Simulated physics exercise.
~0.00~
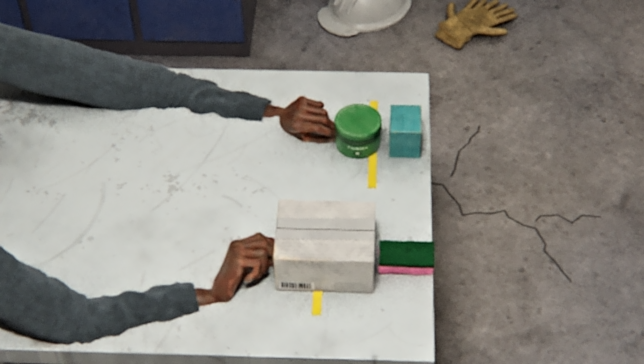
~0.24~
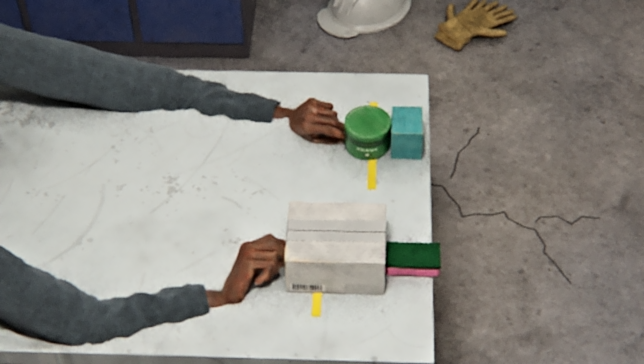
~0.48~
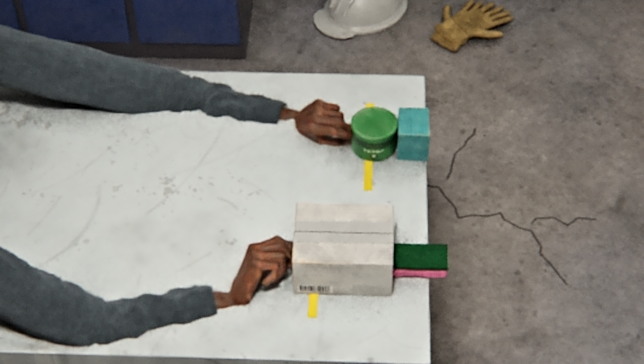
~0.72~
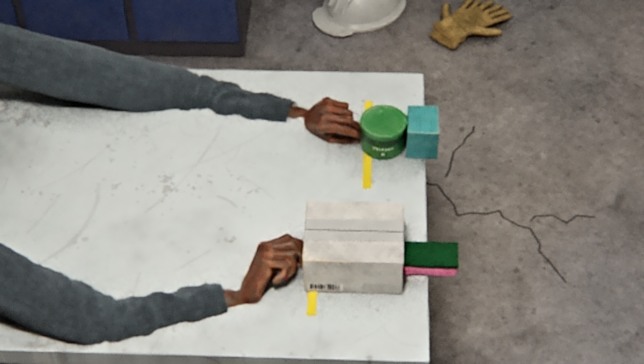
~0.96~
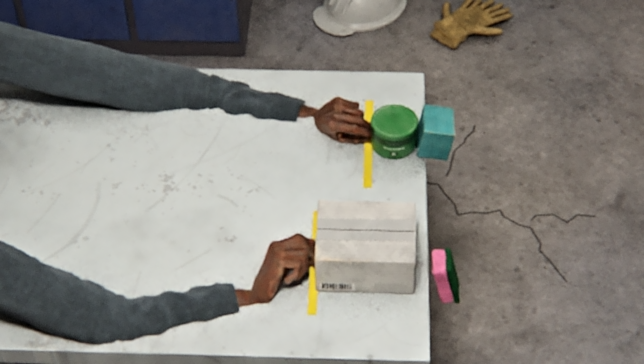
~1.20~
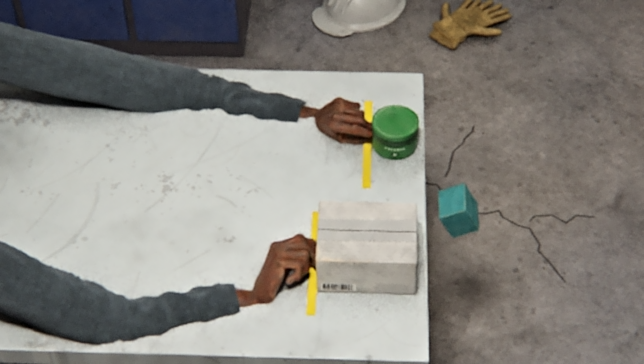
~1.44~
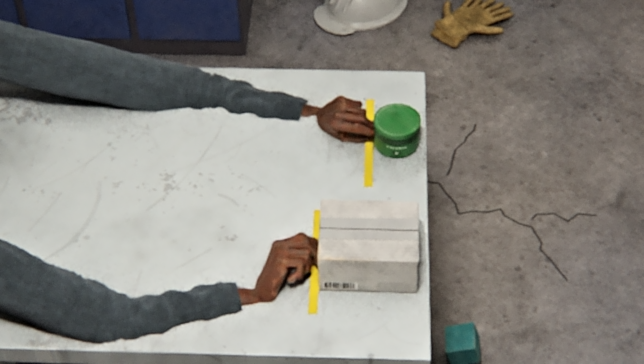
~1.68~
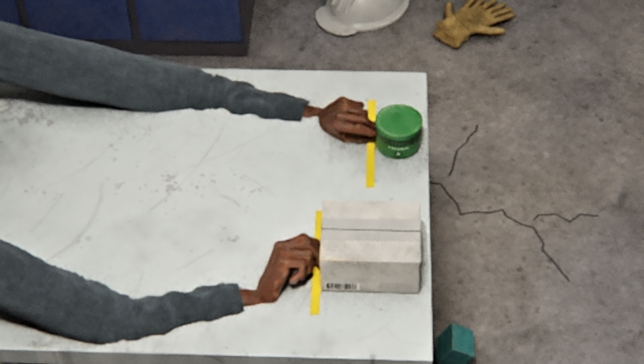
A green tub and a white box, pushed slowly right by two hands, nudged a turquoise block and a pink sponge off the table's end, the sponge tipping first, then the block tumbling to the floor, while the tub and box stayed on top.
